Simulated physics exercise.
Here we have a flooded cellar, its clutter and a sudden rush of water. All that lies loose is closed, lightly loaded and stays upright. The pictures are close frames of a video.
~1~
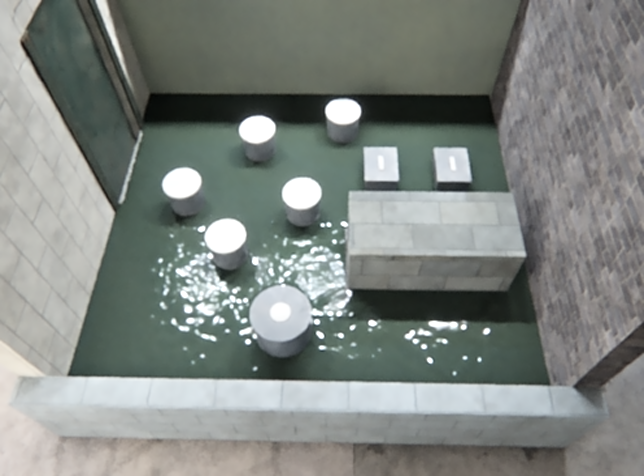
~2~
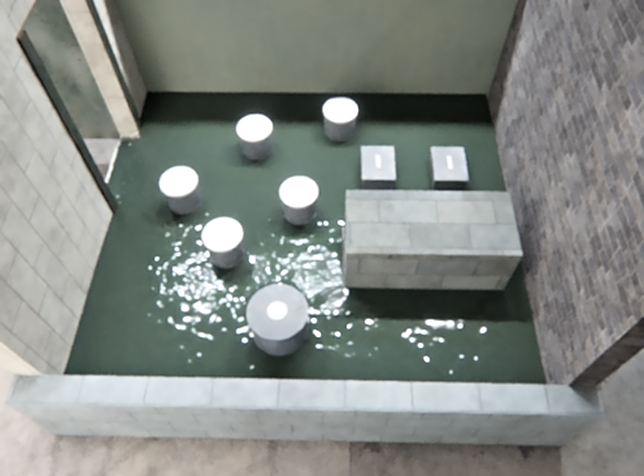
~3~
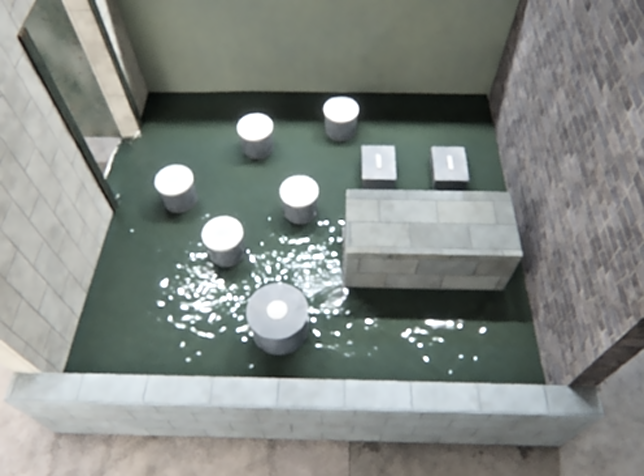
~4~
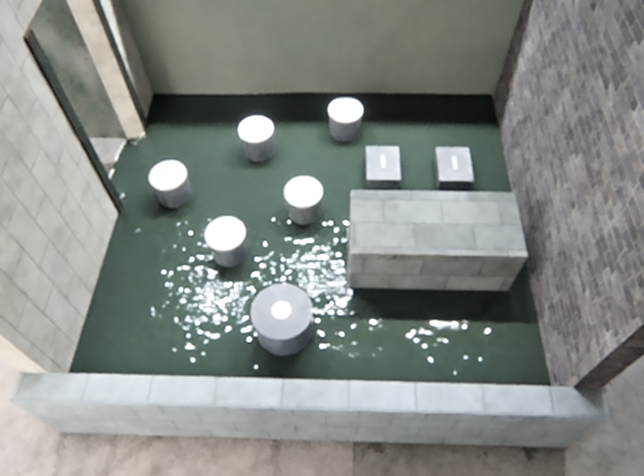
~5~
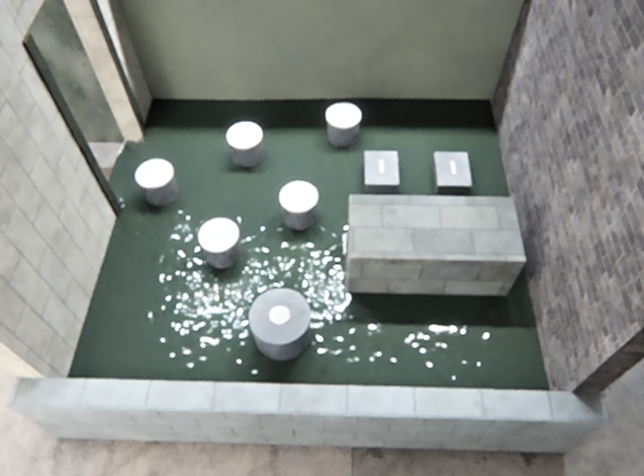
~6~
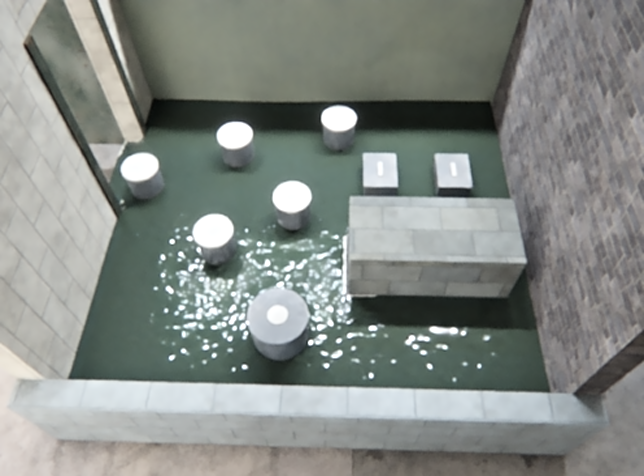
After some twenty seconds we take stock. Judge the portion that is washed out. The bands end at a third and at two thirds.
It is two thirds or more.
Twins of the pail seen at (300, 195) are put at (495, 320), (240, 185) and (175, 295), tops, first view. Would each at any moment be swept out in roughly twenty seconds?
In that order: Inside, yes, through.
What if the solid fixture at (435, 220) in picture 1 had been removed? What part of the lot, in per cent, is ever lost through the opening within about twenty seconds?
Close to 80 %.
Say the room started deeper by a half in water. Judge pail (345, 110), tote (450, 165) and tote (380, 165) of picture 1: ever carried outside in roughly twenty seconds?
In turn: Washed out, still in, washed out.
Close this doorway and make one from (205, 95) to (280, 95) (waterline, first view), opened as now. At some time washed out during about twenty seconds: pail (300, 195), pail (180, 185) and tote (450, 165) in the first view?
One after the other: Carried outside, out, no.
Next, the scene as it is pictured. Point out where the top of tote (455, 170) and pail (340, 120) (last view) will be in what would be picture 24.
Roughly at (415, 170) and (234, 116).
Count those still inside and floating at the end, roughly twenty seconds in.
I count 0.
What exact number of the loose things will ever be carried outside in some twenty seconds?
That makes 6.
A moment on, 1 of 8 are out; 7 afloat.
Next, 3 of 8 are out; 5 afloat.
Later, 5 of 8 are out; 1 afloat.
In the end, 6 of 8 are out; 0 afloat.
